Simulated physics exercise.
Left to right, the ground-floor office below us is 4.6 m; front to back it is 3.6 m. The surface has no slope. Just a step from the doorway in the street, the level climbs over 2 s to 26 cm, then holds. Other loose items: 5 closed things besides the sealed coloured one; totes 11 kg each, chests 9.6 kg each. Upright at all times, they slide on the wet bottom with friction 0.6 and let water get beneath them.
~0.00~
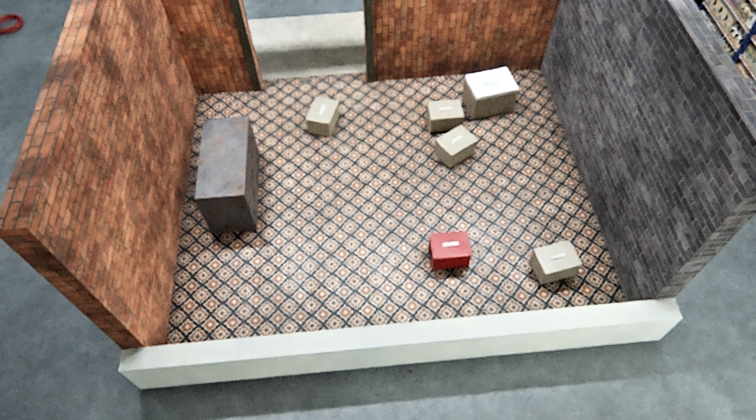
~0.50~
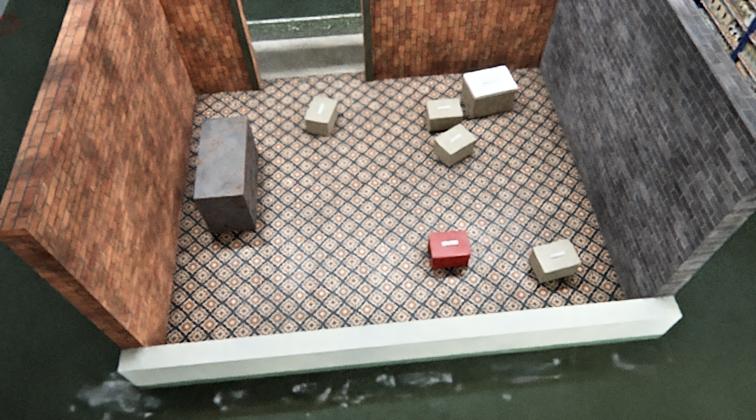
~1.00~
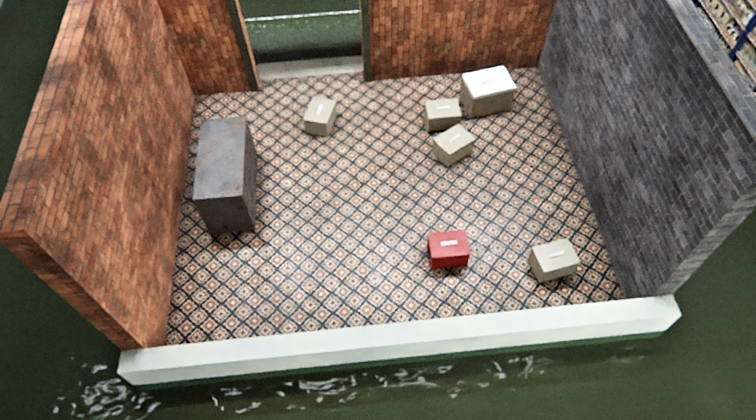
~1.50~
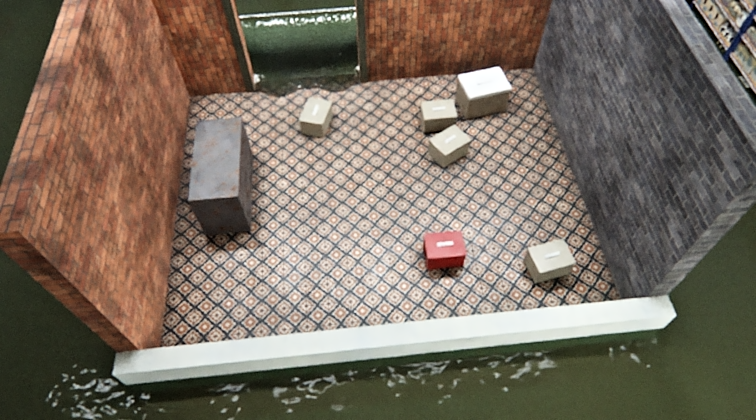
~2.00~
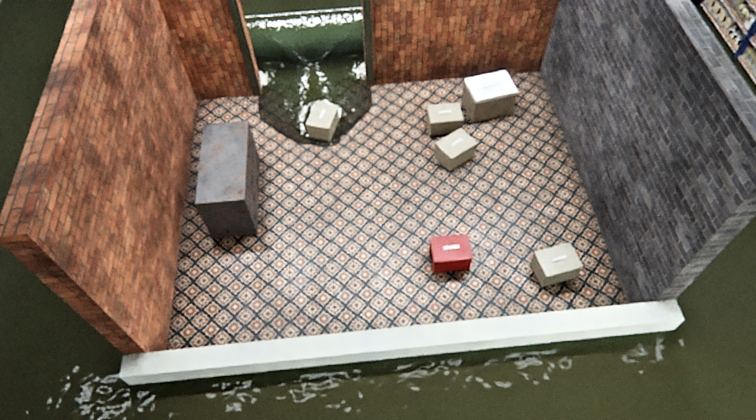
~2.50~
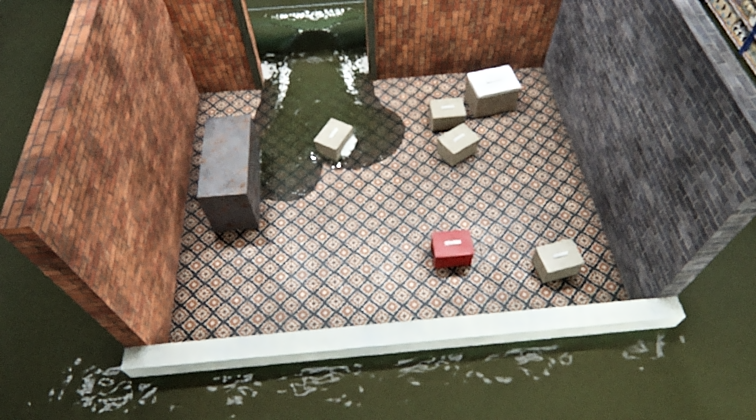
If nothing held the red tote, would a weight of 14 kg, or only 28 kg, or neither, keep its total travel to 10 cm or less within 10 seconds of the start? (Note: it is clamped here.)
Only 28 kg would.
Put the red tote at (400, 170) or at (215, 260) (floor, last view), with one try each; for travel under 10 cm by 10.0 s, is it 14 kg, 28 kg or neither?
Note, in order: Heavier only OK; heavier only OK.
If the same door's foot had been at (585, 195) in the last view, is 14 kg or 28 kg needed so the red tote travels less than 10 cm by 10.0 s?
For that position, the bigger mass alone succeeds.
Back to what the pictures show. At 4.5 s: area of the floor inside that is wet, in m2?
At that time the wet patch spans about 13 m2.
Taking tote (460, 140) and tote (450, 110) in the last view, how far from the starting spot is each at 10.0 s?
One is off by 0 cm, the other by 0 cm, in the order asked.
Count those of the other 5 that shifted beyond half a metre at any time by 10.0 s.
That adds up to 3.
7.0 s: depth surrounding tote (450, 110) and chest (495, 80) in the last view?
Some 3 cm at the first, some 1 cm at the second.
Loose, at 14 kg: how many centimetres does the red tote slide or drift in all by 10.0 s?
350 cm, roughly.
After 3.5 s the red tote would be 0 cm from its start with 14 kg and 0 cm from its start with 28 kg; 3 cm of water round it then.
After 4.5 s the red tote would be 20 cm from its start with 14 kg and 0 cm from its start with 28 kg; 7 cm of water round it then.
After 7.0 s the red tote would be 115 cm from its start with 14 kg and 0 cm from its start with 28 kg; 10 cm of water round it then.
After 10.0 s the red tote would be 174 cm from its start with 14 kg and 0 cm from its start with 28 kg; 16 cm of water round it then.
